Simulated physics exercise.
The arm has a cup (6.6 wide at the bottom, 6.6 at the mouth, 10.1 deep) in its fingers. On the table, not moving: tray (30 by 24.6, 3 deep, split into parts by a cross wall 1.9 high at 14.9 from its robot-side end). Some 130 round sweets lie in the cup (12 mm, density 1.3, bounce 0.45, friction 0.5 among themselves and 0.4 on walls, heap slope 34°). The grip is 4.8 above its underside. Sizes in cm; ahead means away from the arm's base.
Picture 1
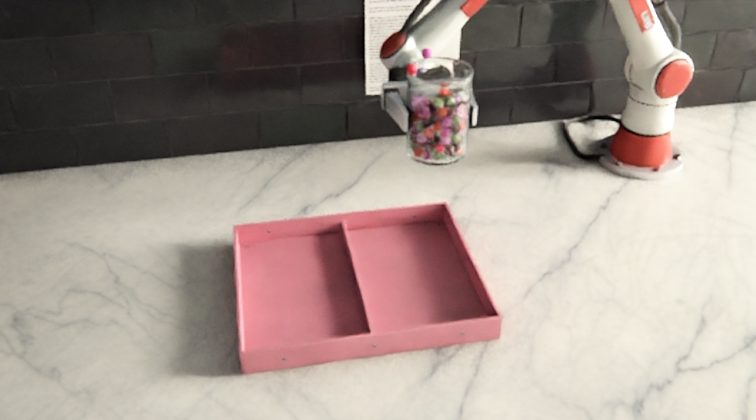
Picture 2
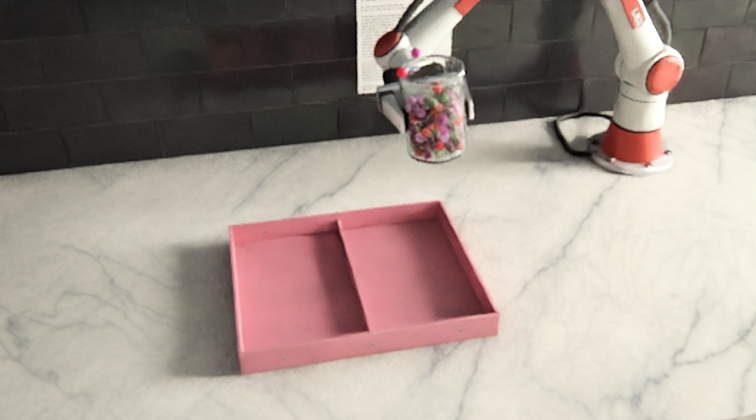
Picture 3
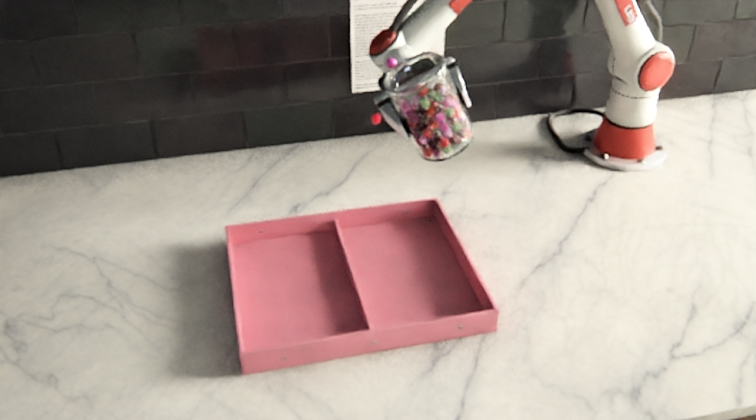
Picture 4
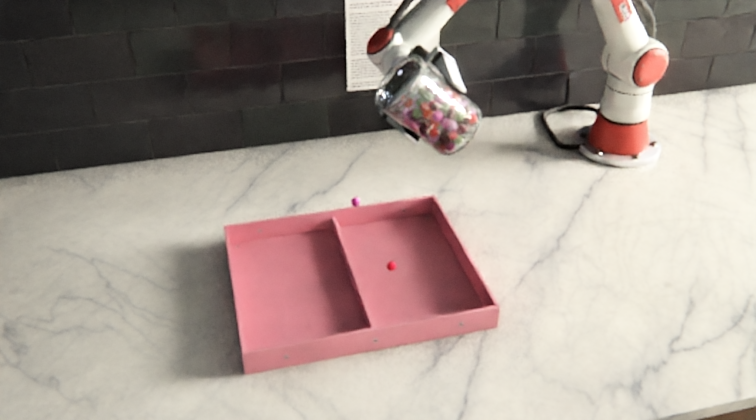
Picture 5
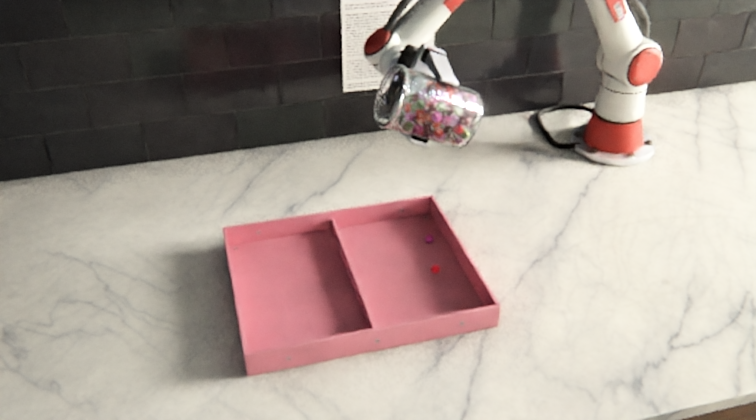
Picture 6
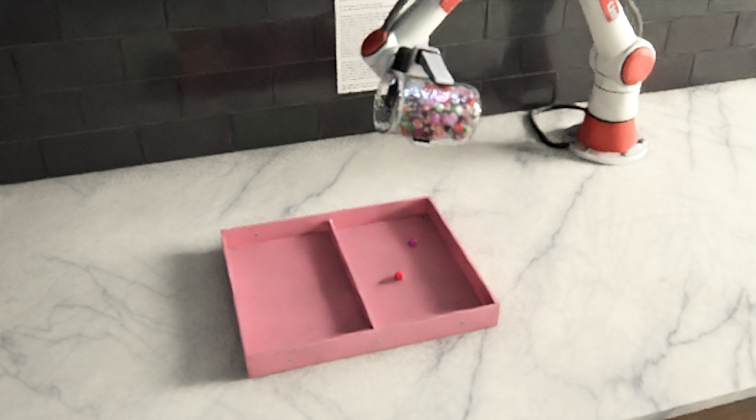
A robot arm held a clear cup of colorful round sweets above a pink divided tray and tilted it steadily onto its side, while two sweets dropped out and rolled about in the right-hand section.
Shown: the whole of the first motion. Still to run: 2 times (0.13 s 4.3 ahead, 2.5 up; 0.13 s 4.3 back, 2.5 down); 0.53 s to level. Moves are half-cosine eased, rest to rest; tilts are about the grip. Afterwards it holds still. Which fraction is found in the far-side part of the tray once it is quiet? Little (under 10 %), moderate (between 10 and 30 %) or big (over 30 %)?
Answer: Big; over 30 % of the round sweets finish in the far-side part of the tray.
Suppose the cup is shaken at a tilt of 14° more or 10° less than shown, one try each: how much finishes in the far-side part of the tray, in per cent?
Some 65 and 20 per cent.
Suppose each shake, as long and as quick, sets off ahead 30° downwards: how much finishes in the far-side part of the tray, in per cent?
About 10 per cent.
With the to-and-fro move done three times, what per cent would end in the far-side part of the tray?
In that case some 50 per cent.
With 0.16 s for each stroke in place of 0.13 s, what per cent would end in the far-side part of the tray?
In that case some 25 per cent.
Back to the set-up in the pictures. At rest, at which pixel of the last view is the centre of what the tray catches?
Around (306, 281).
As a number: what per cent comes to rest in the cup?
About 50 per cent.
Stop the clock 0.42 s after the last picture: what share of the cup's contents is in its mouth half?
Some 55 per cent.
Then, 0.42 s after the last picture, tilted 72° forward, highest piece 27 above the table; 94 in the cup, 31 in the far-side part, 6 in the robot-side part, 3 in flight or on a rim.
Then, 0.84 s after the last picture, tilted 24° forward, highest piece 28 above the table; 67 in the cup, 53 in the far-side part, 13 in the robot-side part, 1 on the table or floor.
Then, 1.25 s after the last picture, level, highest piece 26 above the table; 67 in the cup, 53 in the far-side part, 13 in the robot-side part, 1 on the table or floor.
Then, 2.30 s after the last picture, level, highest piece 26 above the table; 67 in the cup, 53 in the far-side part, 13 in the robot-side part, 1 on the table or floor.
Final count, 67 in the cup, 53 in the far-side part, 13 in the robot-side part, 1 on the table or floor. That is 40 % in the far-side part of the tray.
